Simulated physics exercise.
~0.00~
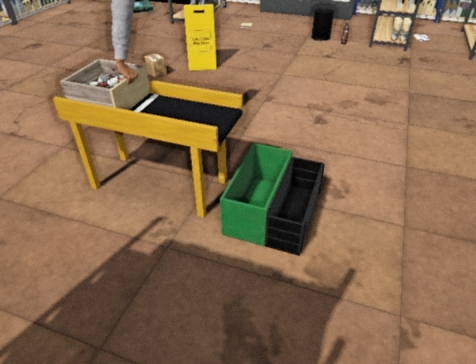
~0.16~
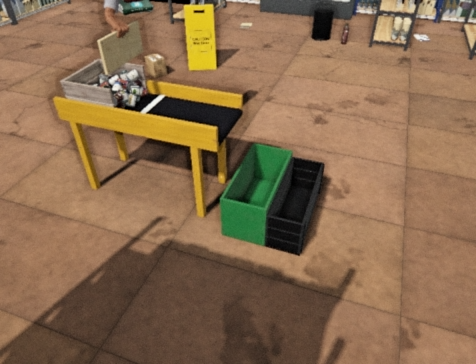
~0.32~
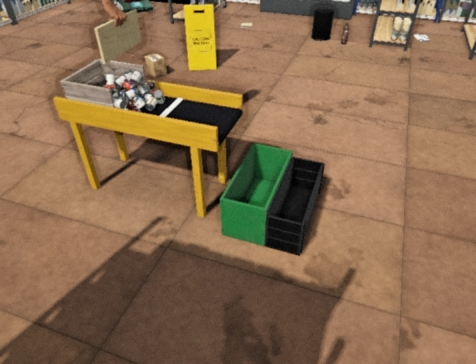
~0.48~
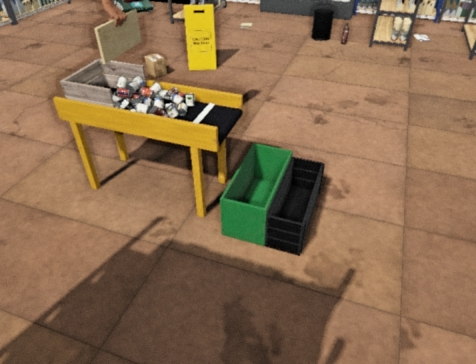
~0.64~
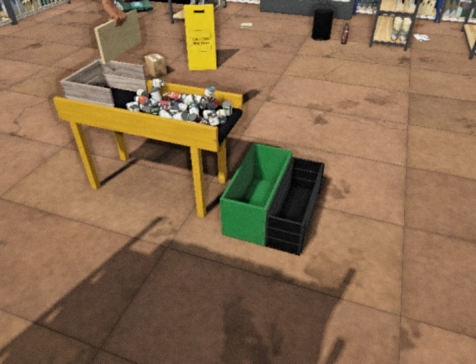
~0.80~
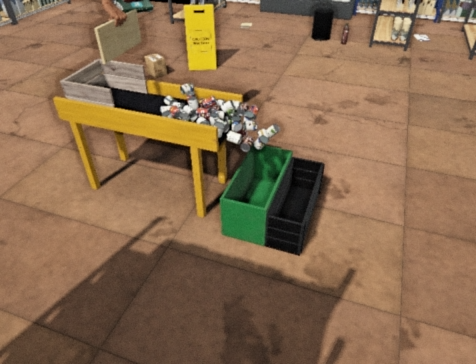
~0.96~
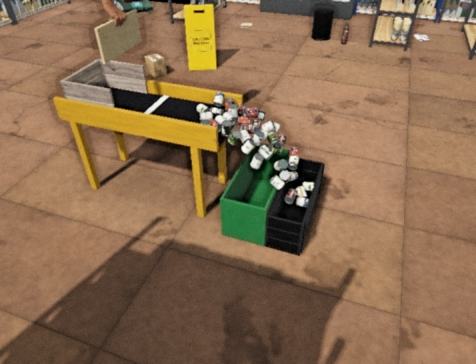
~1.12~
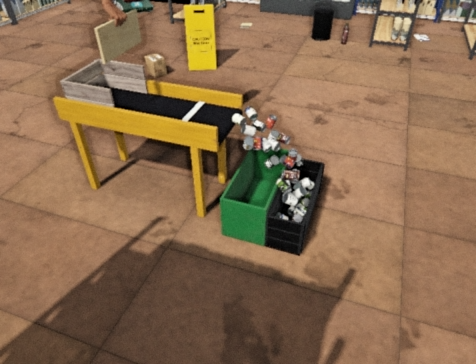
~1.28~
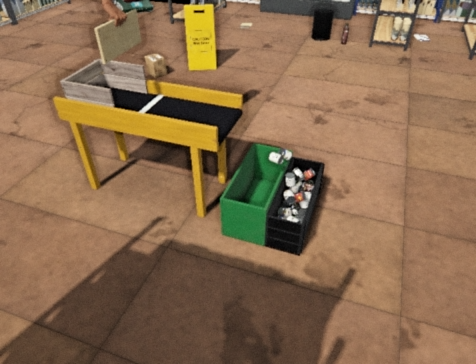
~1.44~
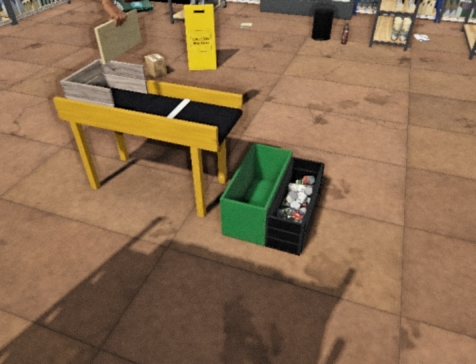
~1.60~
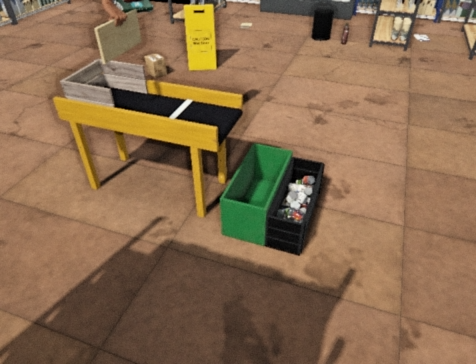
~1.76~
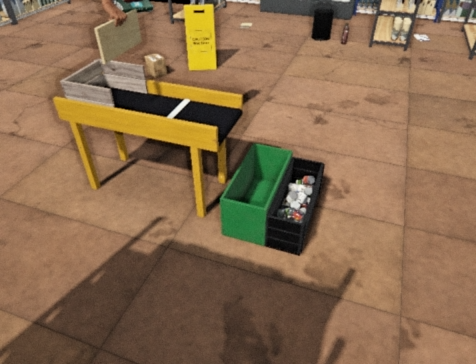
Small tins riding a yellow-framed conveyor rightward from a wooden pen as its gate lifts, spilling off and landing in a black tub.
